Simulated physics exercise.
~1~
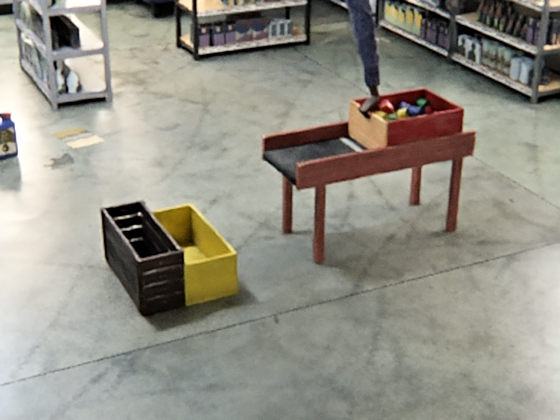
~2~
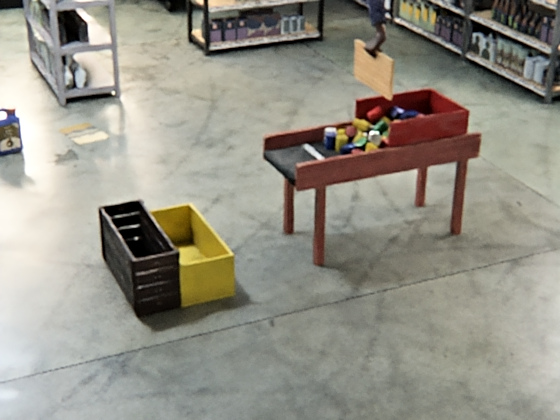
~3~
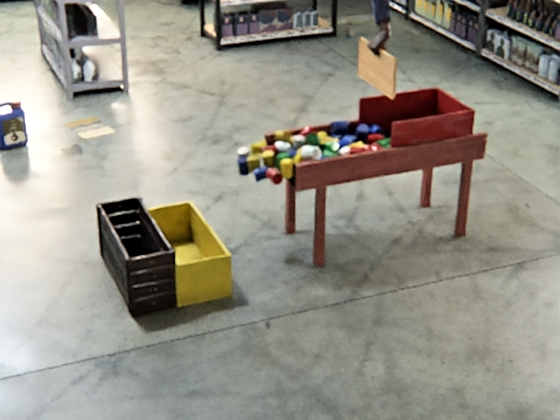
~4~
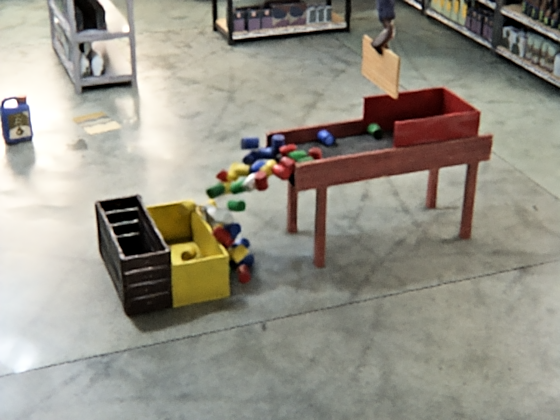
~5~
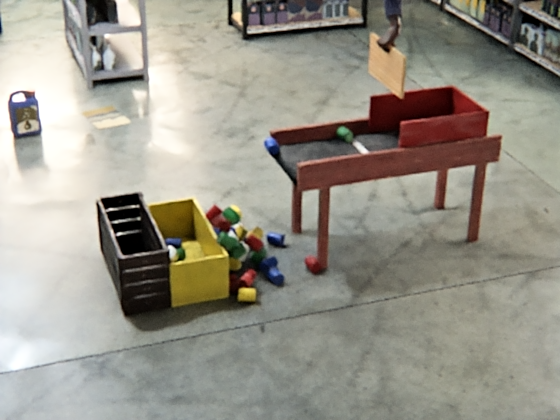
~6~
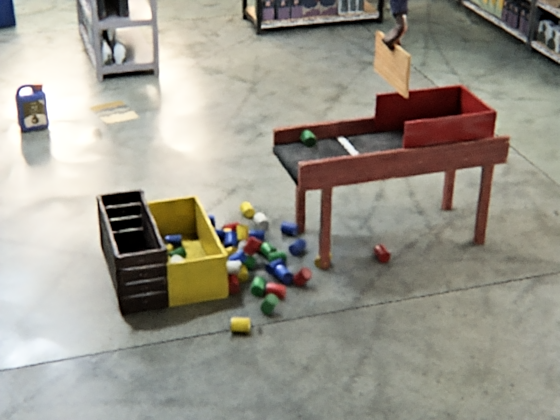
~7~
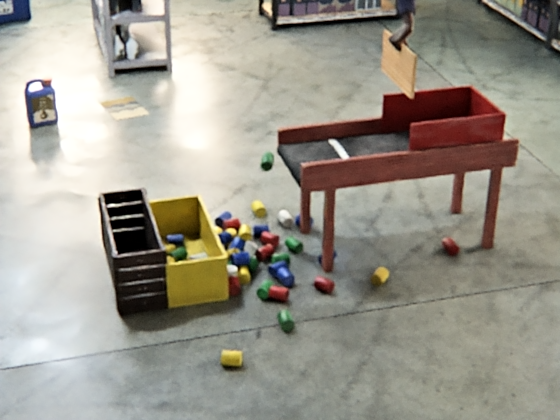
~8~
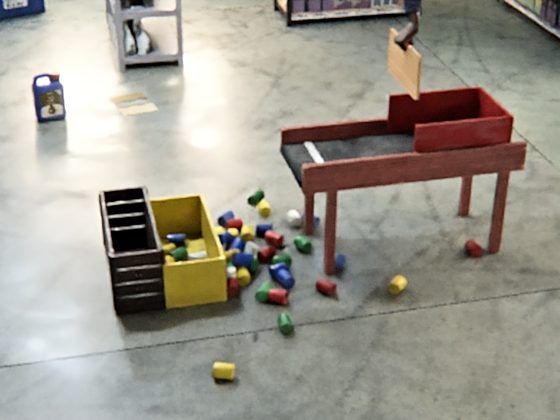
A heap of small red, blue, green and yellow jars sits in a red pen on a raised, red-sided belt, seen from above in a concrete-floored room with shelves behind. To the left stand a yellow box and, beyond it, a dark wooden bin. A pale wooden gate lifts, and the jars spread leftward along the dark belt. They pour off its end in a loose stream, a few dropping into the yellow box while most hit the floor before it. Several roll away, and the last stragglers fall, leaving most jars scattered short of the box.
